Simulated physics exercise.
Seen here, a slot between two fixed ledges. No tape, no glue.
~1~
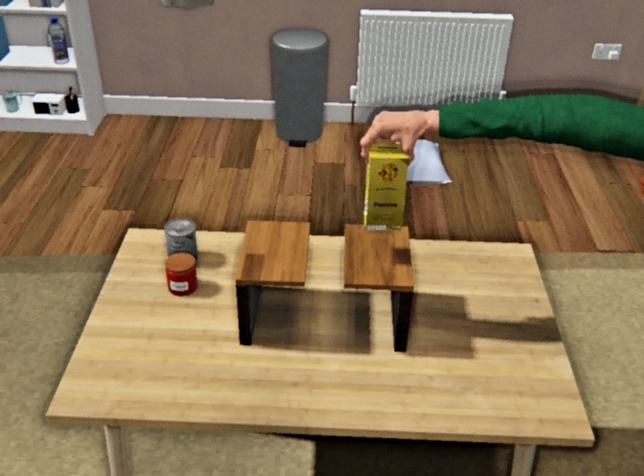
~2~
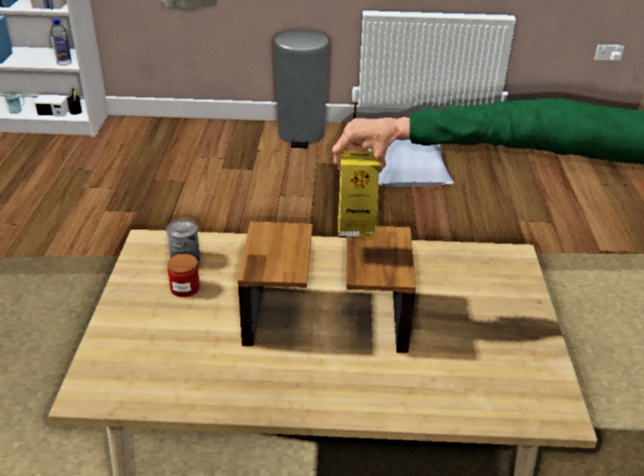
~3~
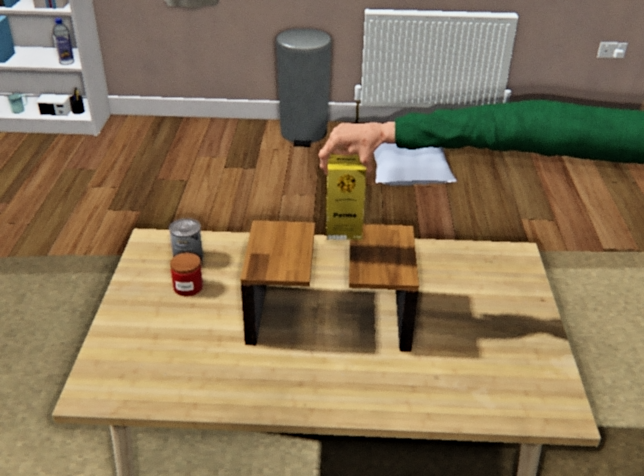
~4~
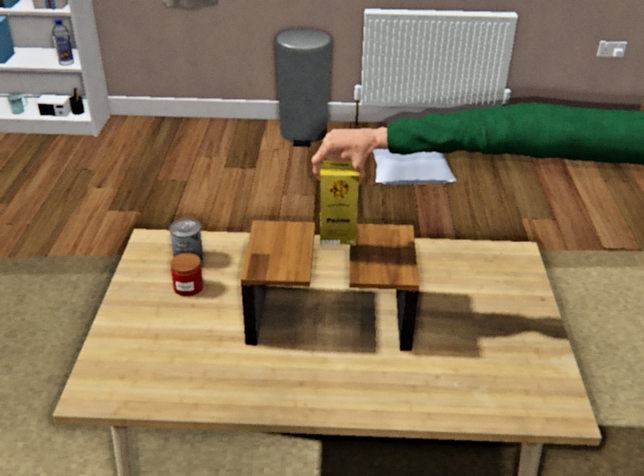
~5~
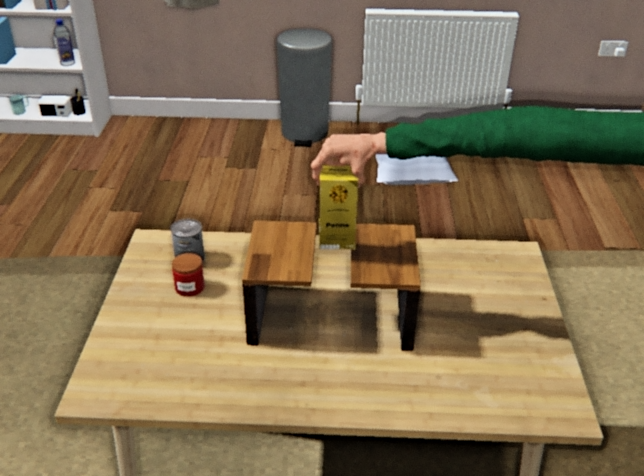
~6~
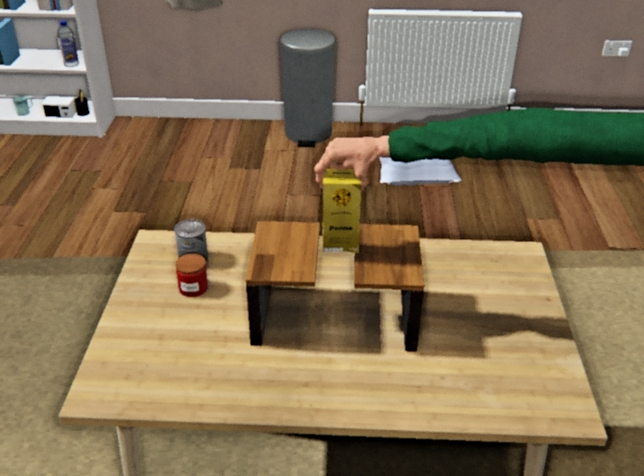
In a room with a wooden floor, seen from the front and slightly above, a pale wooden table stands before a grey bin and a white radiator. On it, a grey tin and a red jar sit left of two brown-topped, dark-legged stands separated by a gap. A green-sleeved arm from the right carries a yellow carton leftward, then lowers it slightly near the gap, as the view shifts very slightly.
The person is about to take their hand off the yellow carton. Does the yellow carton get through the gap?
In the end the carton is caught.
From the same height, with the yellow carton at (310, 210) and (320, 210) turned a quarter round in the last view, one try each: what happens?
First try: It stays on top; second try: It lodges.
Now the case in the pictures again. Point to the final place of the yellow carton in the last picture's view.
Near (310, 237).
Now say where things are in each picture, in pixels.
On its way; yellow carton (385, 188); grey tin (182, 243), in the first picture.
On its way; yellow carton (359, 194); grey tin (184, 244), in the second picture.
On its way; yellow carton (345, 198); grey tin (187, 243), in the third picture.
On its way; yellow carton (338, 203); grey tin (187, 243), in the fourth picture.
On its way; yellow carton (338, 208); grey tin (188, 244), in the fifth picture.
Poised above the slot; yellow carton (341, 211); grey tin (192, 244), in the sixth picture.
Then, 0.30 s later than the last frame, yellow carton tilted by 28° near (323, 227).
Then, 0.40 s later than the last frame, yellow carton on its side near (317, 236).
When it is over, lying over on the stand or table, yellow carton; the other 2 as before. End places, in pixels of the last picture, yellow carton near (310, 237). The carton lodges.
